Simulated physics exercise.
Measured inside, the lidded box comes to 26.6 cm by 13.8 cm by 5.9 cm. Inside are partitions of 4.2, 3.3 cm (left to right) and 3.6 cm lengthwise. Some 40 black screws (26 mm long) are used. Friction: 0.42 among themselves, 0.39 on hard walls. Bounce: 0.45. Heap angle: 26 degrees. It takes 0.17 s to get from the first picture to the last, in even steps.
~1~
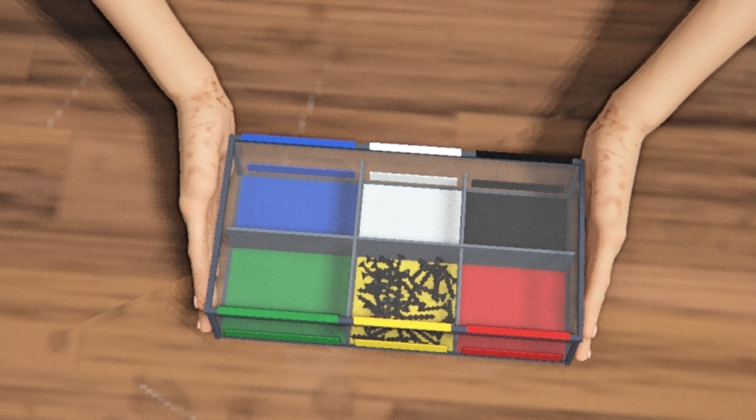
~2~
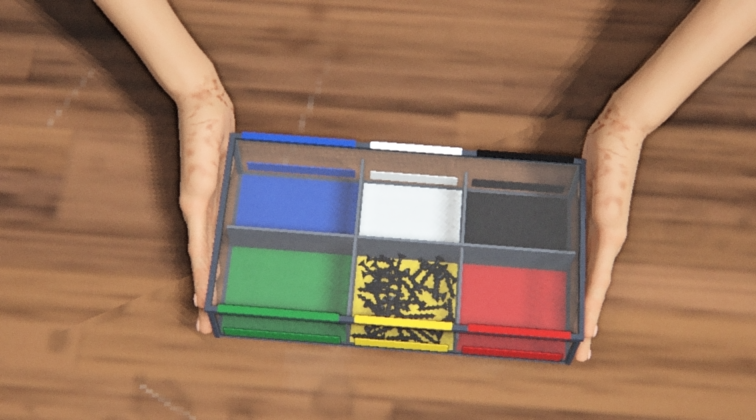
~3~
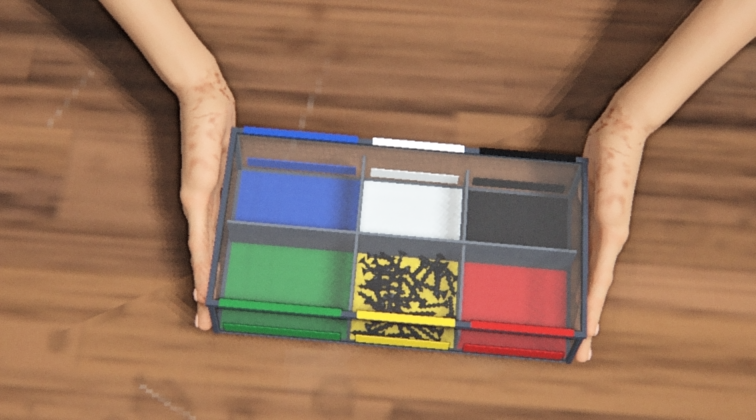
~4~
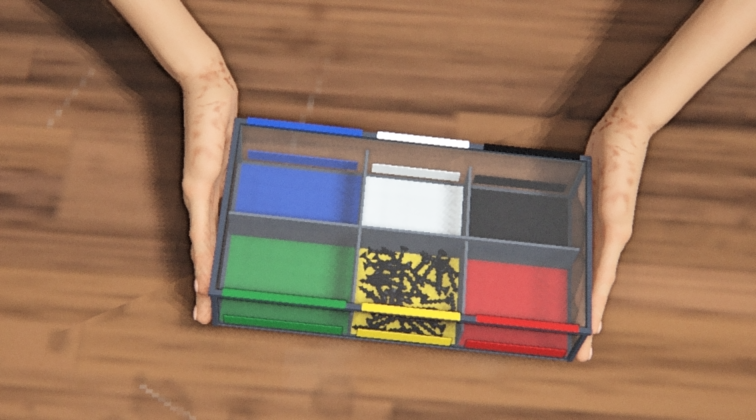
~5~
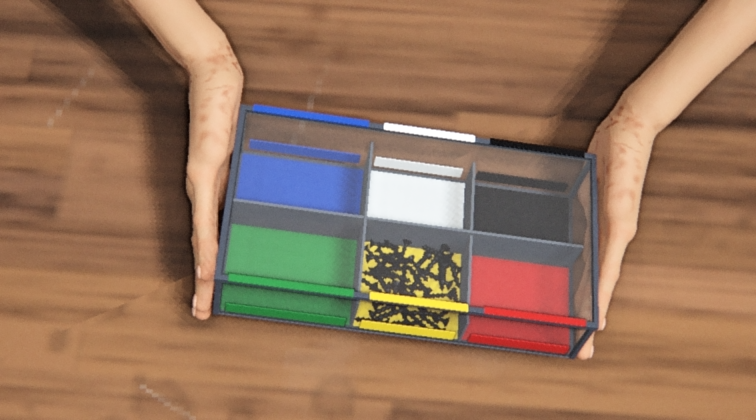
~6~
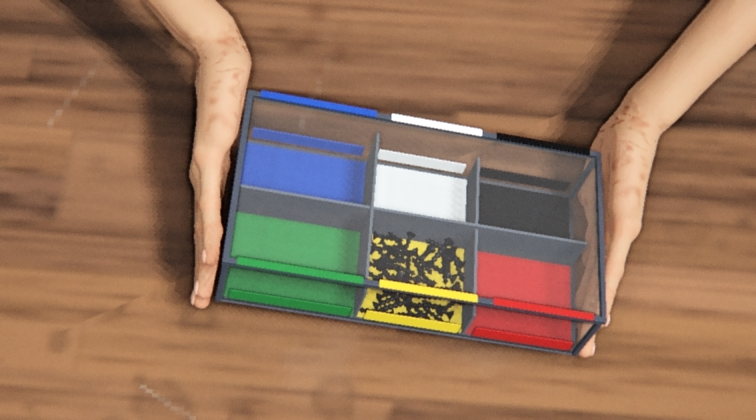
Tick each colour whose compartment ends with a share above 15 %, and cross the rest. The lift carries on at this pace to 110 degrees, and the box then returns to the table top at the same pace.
Result: Red: Stays behind the line; blue: Stays behind the line; green: Stays behind the line; yellow: Stays behind the line; white: Stays behind the line; black: Crosses the line.
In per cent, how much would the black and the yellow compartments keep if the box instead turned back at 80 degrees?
You'd get black at 25 % and yellow at 70 %.
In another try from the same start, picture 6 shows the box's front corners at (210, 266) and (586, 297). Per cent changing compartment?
Around 100 per cent, it would seem.
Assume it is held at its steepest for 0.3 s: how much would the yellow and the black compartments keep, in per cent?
Final amounts, yellow 0% and black 100%.
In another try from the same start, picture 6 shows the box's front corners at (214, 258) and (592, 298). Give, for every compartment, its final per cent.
Final shares: Red 0%, blue 0%, green 0%, yellow 0%, white 50%, black 50%.
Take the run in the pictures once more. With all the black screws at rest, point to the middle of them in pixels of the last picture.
Somewhere around (546, 211) in the final frame.
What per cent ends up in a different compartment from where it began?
It works out to about 100 per cent.
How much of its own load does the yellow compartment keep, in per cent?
Share retained: Approx. 0 %.
Then, 0.85 s after the last picture, tilt 110 degrees; red 15 %, yellow 50 %, white 5 %, black 30 %.
Then, 1.42 s after the last picture, tilt 49 degrees; black 100 %.
Then, 2.04 s after the last picture, tilt 0 degrees; black 100 %.
In the end, red 0 %, blue 0 %, green 0 %, yellow 0 %, white 0 %, black 100 %.
